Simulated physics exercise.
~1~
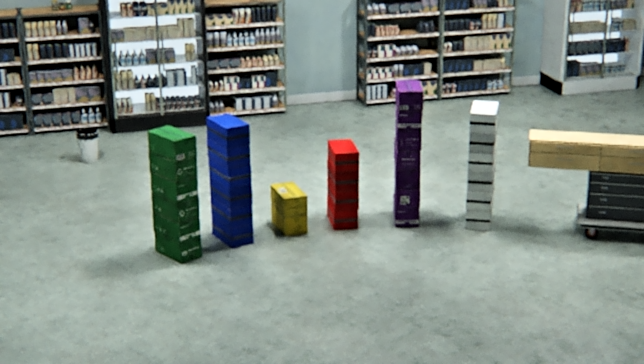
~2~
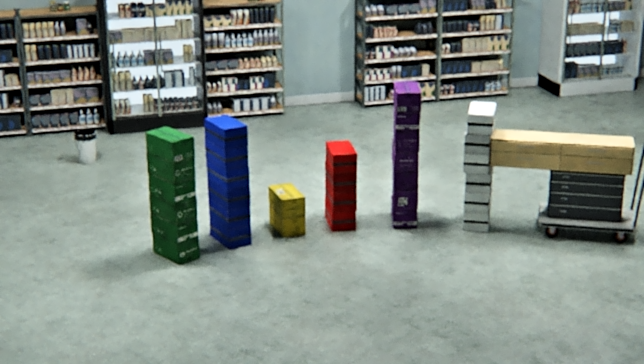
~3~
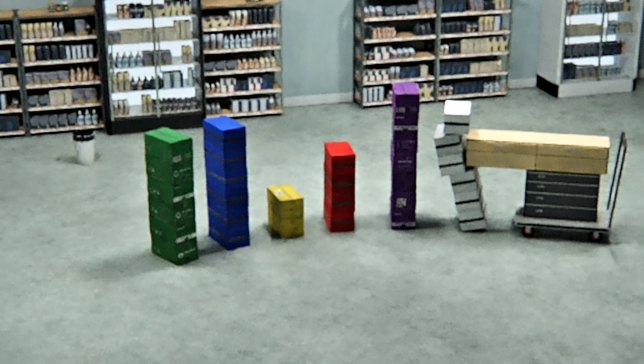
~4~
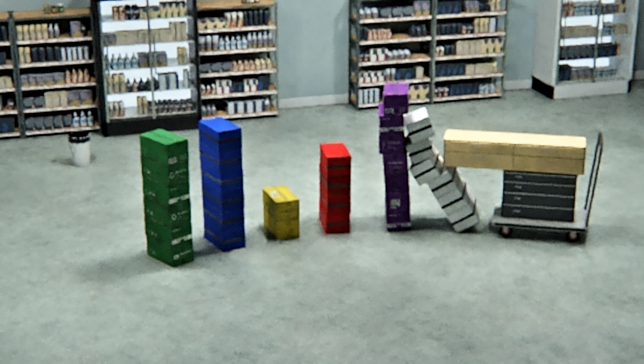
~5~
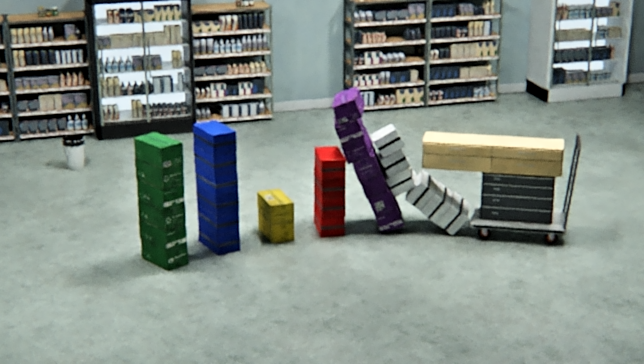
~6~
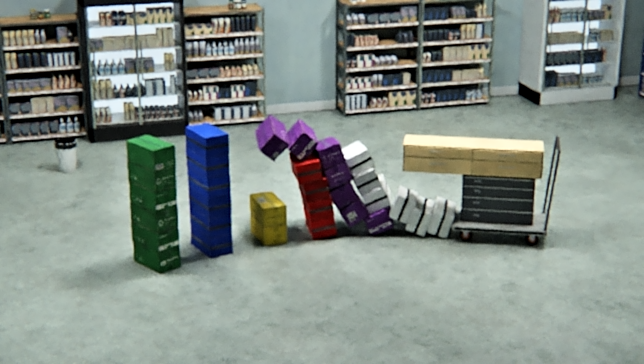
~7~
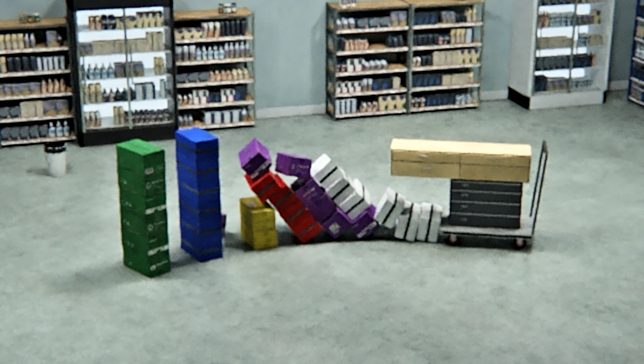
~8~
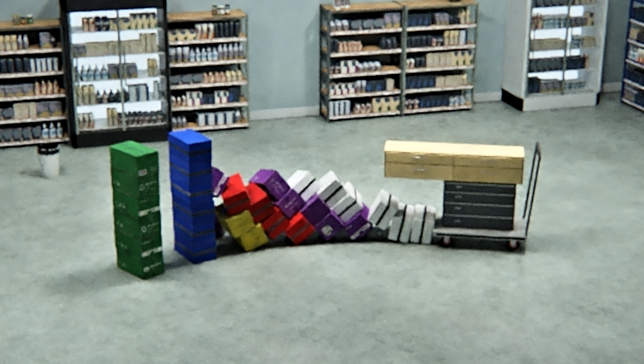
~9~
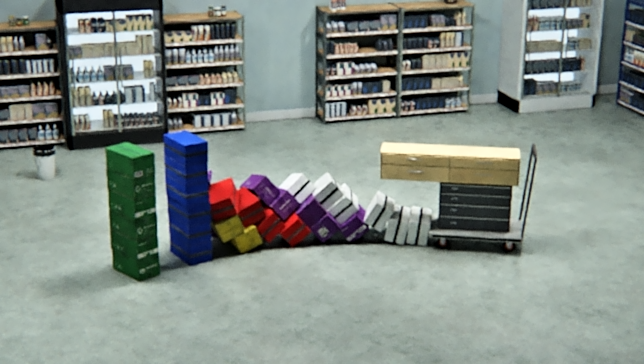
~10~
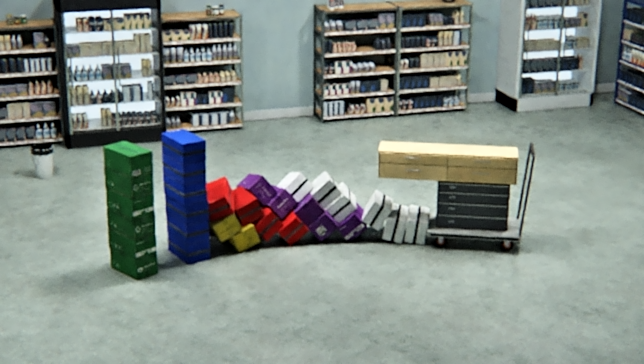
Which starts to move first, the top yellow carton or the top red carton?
The top red carton starts to move first, as the purple stack falls against the red one. The top yellow carton shifts only later.
